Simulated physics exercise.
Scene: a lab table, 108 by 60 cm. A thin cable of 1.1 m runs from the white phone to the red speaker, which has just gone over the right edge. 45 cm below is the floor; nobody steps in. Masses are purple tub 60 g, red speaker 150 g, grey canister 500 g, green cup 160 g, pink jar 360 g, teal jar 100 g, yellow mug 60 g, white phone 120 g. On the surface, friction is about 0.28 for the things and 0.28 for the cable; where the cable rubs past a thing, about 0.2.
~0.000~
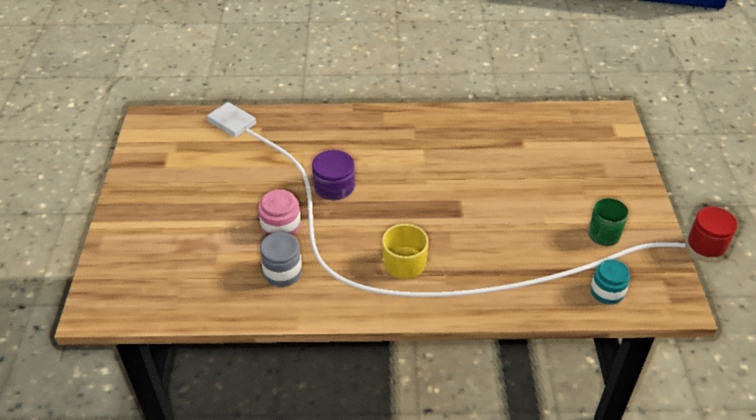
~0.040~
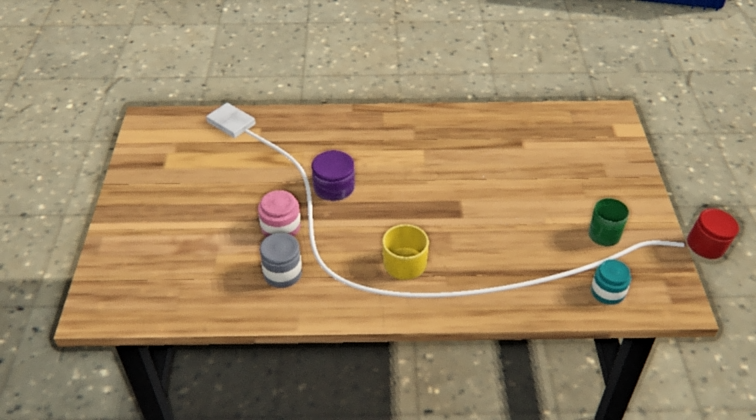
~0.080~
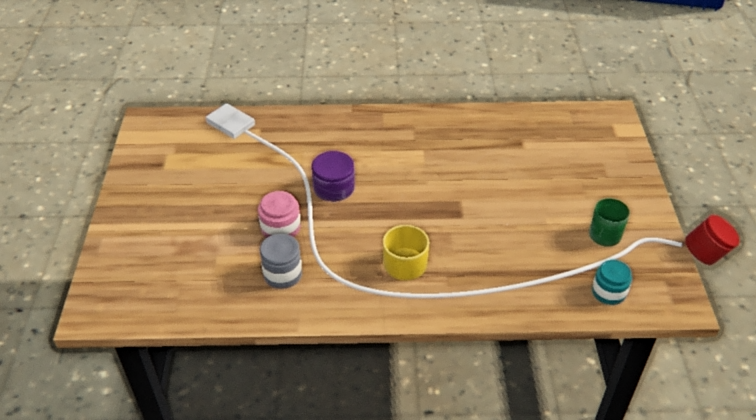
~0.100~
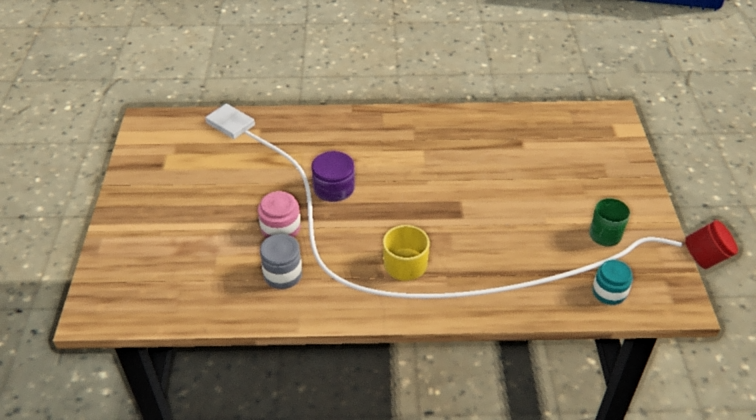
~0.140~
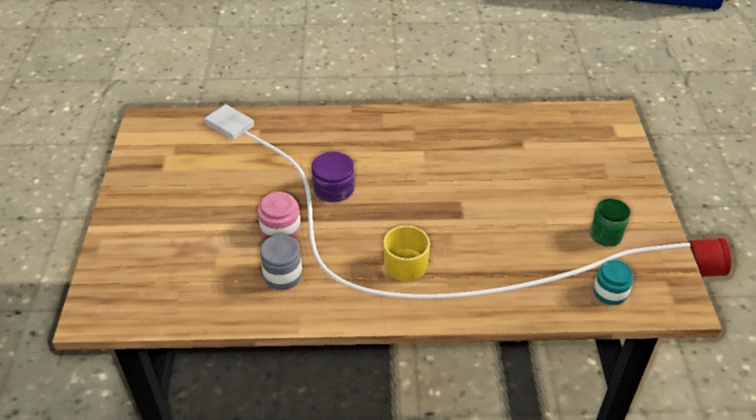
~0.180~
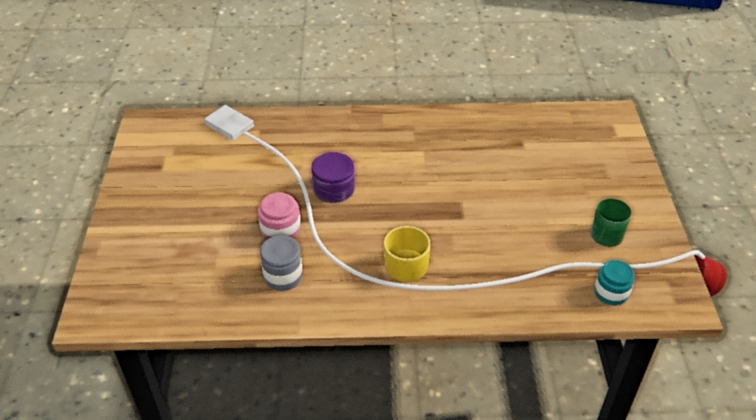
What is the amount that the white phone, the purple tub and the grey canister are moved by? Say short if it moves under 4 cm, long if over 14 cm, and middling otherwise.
Result: The white phone relocates a lot. The purple tub relocates somewhat. The grey canister relocates just a touch.
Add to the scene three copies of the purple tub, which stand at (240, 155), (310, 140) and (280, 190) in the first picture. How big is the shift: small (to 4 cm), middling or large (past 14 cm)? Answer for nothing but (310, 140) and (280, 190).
First one: A slight shift; second one: A slight shift.
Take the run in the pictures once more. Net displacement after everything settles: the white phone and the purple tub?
Lab note - white phone: Approx. 25 cm; purple tub: Approx. 10 cm.
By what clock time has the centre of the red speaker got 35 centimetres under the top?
Around 0.50 seconds on the clock.
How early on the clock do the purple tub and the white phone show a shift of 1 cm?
The purple tub at 0.40 seconds and the white phone at 0.26 seconds.
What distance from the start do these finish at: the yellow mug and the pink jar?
Approx. final shift - yellow mug: 40 cm; pink jar: 0 cm.
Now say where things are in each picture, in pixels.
The first picture shows white phone (231, 117); purple tub (333, 163); grey canister (279, 246); cable runs through (521, 285) (391, 293) (311, 230) (286, 154).
The second picture shows red speaker (718, 222); cable runs through (391, 294) (285, 154).
The third picture shows red speaker (712, 240); cable runs through (391, 294) (285, 155).
The fourth picture shows red speaker (711, 245); cable runs through (392, 295) (285, 155).
The fifth picture shows red speaker (708, 258); cable runs through (637, 251) (393, 295) (285, 156).
The sixth picture shows white phone (229, 120); purple tub (333, 165); grey canister (280, 249); cable runs through (667, 262) (542, 272) (315, 235) (283, 157).
At 0.4 s, the cable's tail end at (275, 164); white phone 12 cm off its start, purple tub 4 cm off its start, yellow mug 24 cm off its start.
At 0.7 s, the cable's tail end at (326, 189); white phone 24 cm off its start, purple tub 10 cm off its start, yellow mug 38 cm off its start.
At 0.9 s, the cable's tail end at (330, 192); white phone 26 cm off its start at (306, 183), purple tub 10 cm off its start at (367, 138), yellow mug 39 cm off its start at (490, 113).
At 1.2 s, the cable's tail end at (330, 192); white phone 26 cm off its start, purple tub 10 cm off its start, yellow mug 39 cm off its start.
At 2.4 s, the cable's tail end at (330, 192); white phone 26 cm off its start at (306, 183), purple tub 10 cm off its start at (367, 138), grey canister 0 cm off its start at (280, 249), yellow mug 39 cm off its start at (490, 113).
